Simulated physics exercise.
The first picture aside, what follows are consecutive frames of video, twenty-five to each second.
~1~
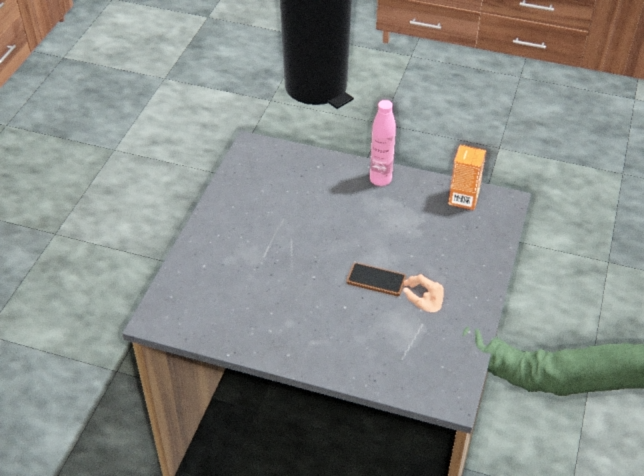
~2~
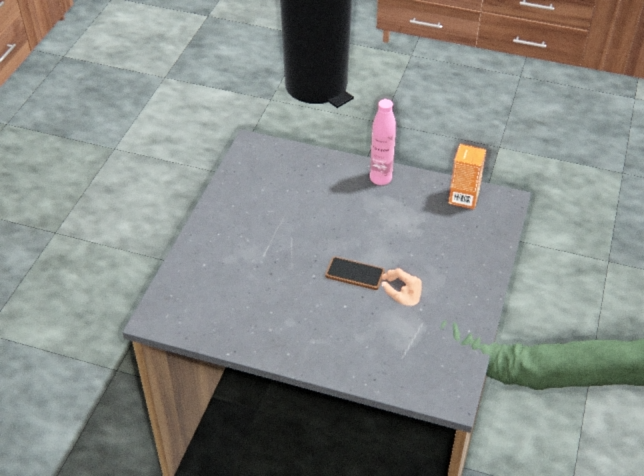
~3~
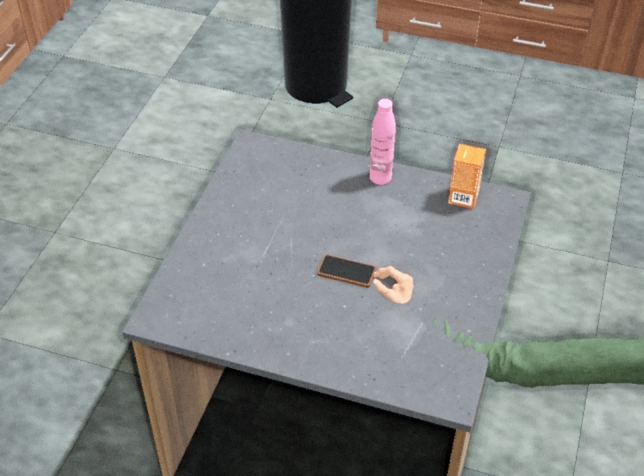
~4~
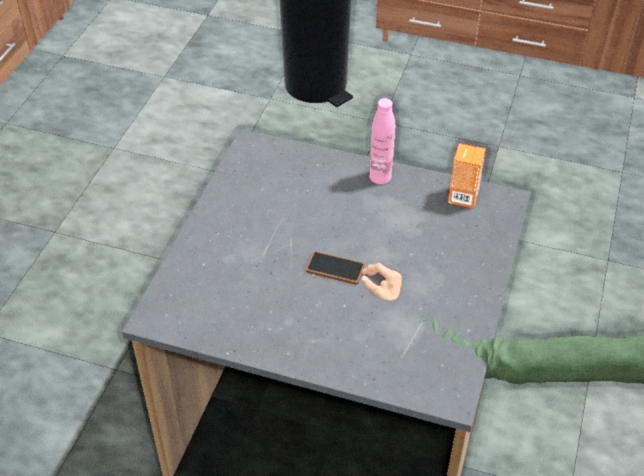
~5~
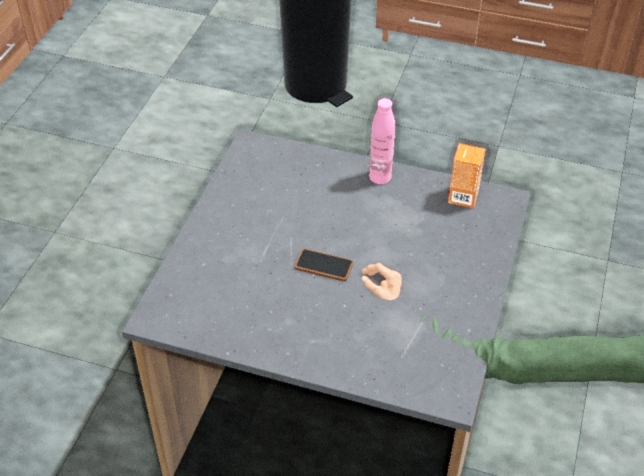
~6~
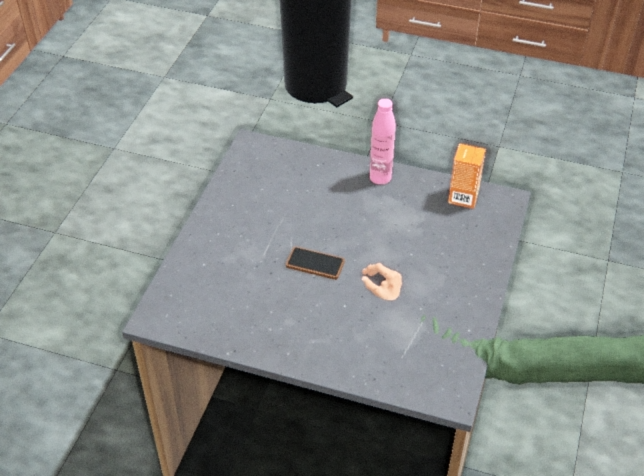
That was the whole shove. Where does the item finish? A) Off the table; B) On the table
On the table (B).
Then, 0.24 s past the last view, brown phone displaced about its own width near (304, 260).
Then, 0.48 s past the last view, brown phone resting near (304, 260).
Finally, moved from the start, brown phone. Final places as the last picture's camera would see them, brown phone near (304, 260).
